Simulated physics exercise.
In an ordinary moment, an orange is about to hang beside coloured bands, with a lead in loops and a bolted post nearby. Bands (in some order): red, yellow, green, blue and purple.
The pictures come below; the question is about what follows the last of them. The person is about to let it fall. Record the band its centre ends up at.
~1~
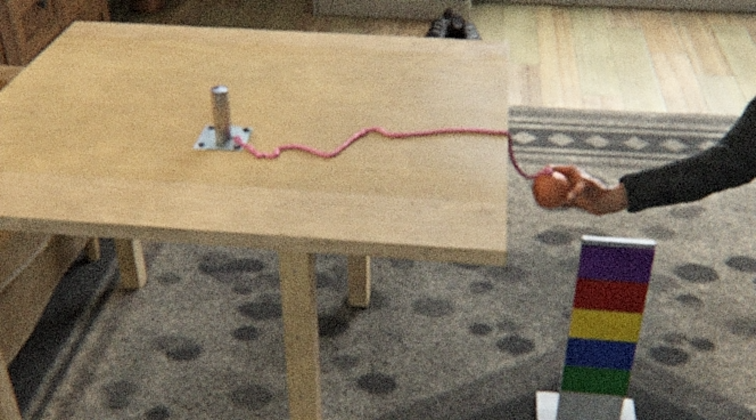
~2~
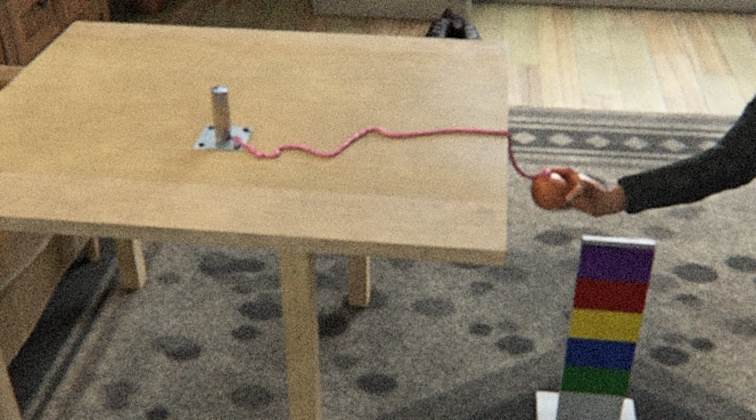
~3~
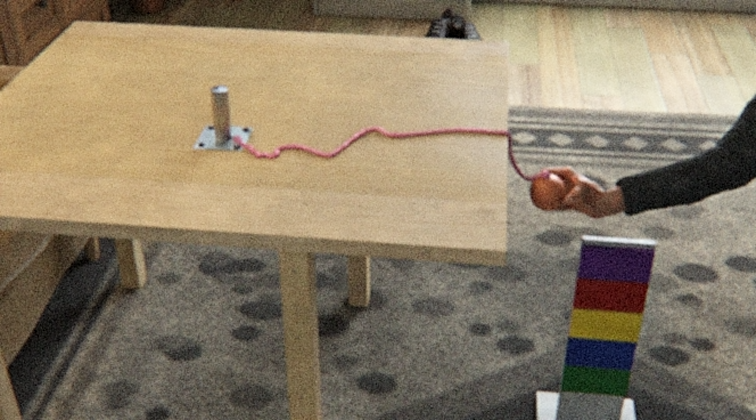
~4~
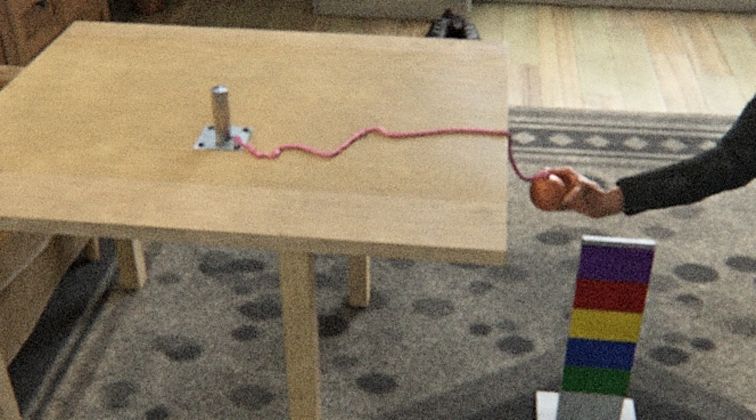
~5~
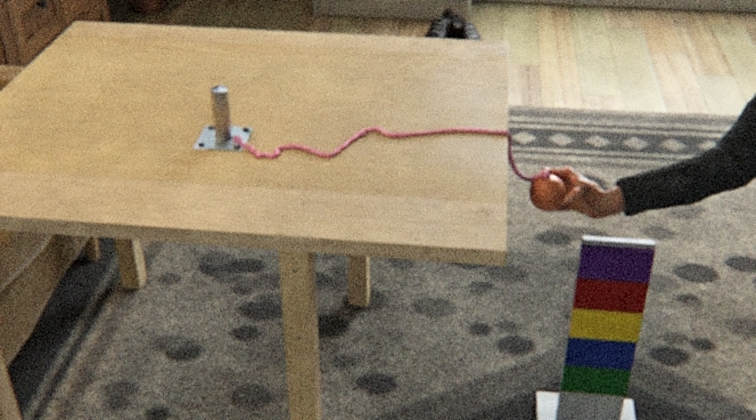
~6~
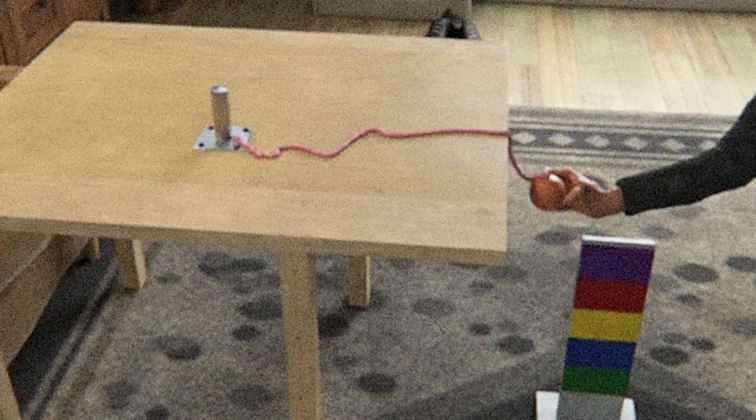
Centre ends at red.
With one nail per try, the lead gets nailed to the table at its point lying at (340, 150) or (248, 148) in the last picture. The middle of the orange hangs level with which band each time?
Note: Try 1 purple; try 2 red.
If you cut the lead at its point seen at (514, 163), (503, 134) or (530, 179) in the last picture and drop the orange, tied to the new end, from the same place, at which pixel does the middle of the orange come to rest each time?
Approximate pixels, cut by cut: (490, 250); (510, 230); (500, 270).
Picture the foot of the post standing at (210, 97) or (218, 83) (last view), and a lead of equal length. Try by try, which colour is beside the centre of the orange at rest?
For the first try, purple; for the second, purple.
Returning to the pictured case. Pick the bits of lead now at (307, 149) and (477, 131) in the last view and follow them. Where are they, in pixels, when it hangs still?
You'll find the first mark at (345, 141) and the second mark at (506, 192).
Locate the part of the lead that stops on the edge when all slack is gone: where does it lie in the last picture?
Location: About (430, 133).
Early on, orange near (484, 280); level with red.
Midway, orange near (513, 291); level with red.
Finally, orange near (501, 294); level with red. The lead holds its middle at red.
